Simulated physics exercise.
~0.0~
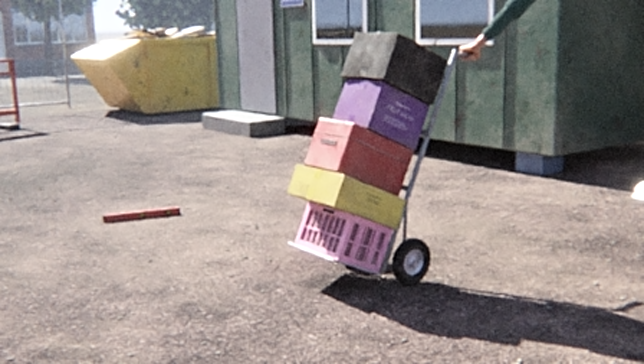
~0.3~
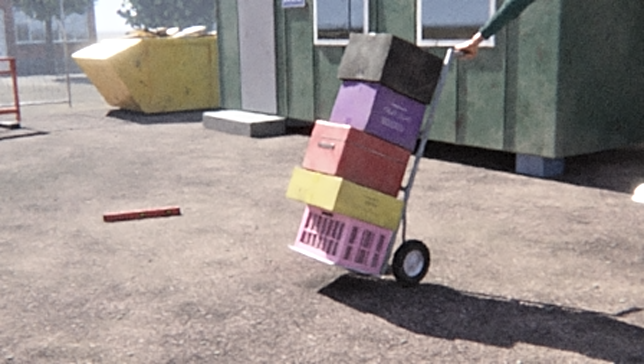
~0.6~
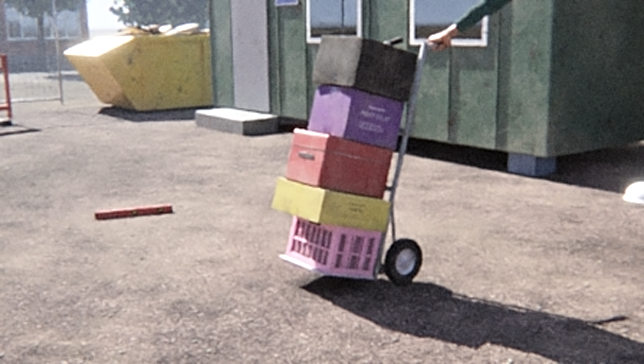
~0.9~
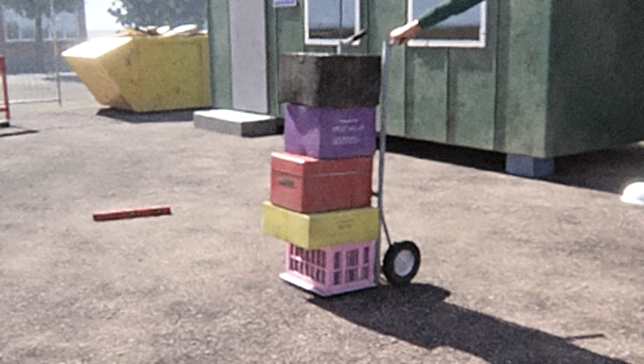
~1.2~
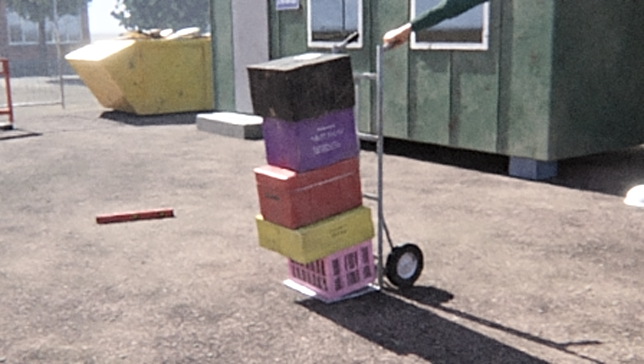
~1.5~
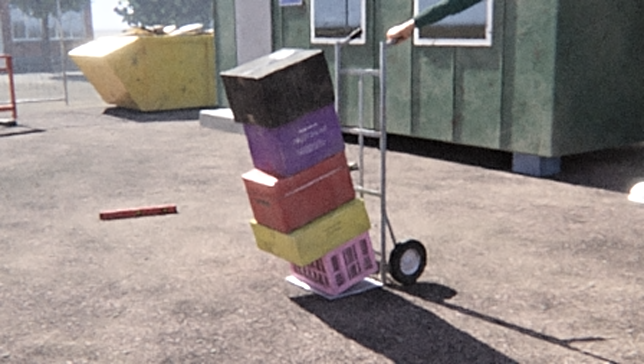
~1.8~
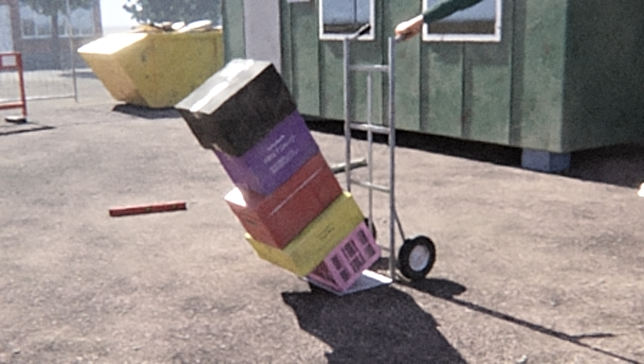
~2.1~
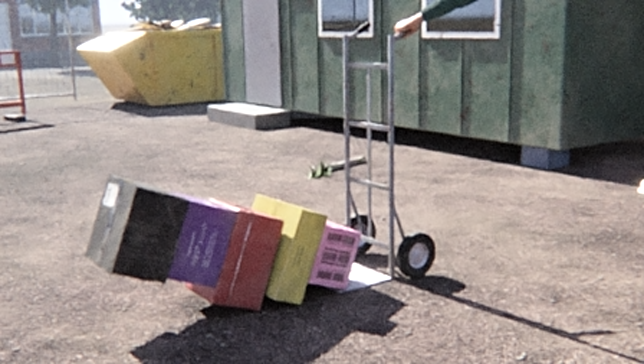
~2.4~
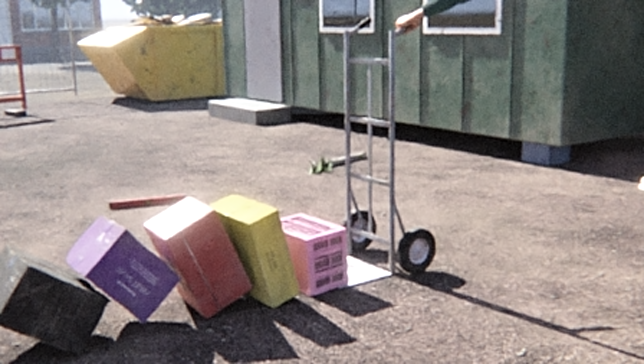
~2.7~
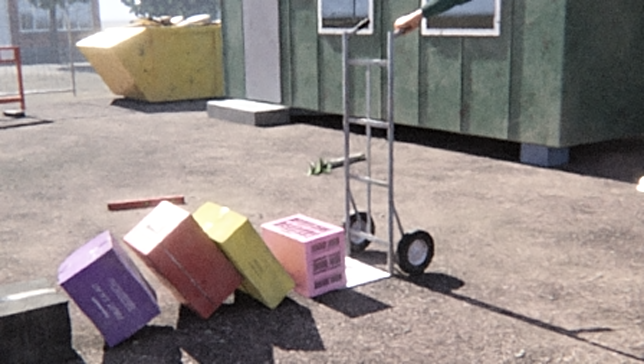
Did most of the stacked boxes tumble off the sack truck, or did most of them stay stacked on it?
Most of them tumbled off. The black, purple, red and yellow boxes all dropped from the stack, and the pink crate was left lying over at the plate.
A leaning stack of five colourful boxes on a sack truck tipped over to the left as a hand brought the truck upright, and the black, purple, red and yellow ones tumbled off, leaving the pink crate lying over at the plate.
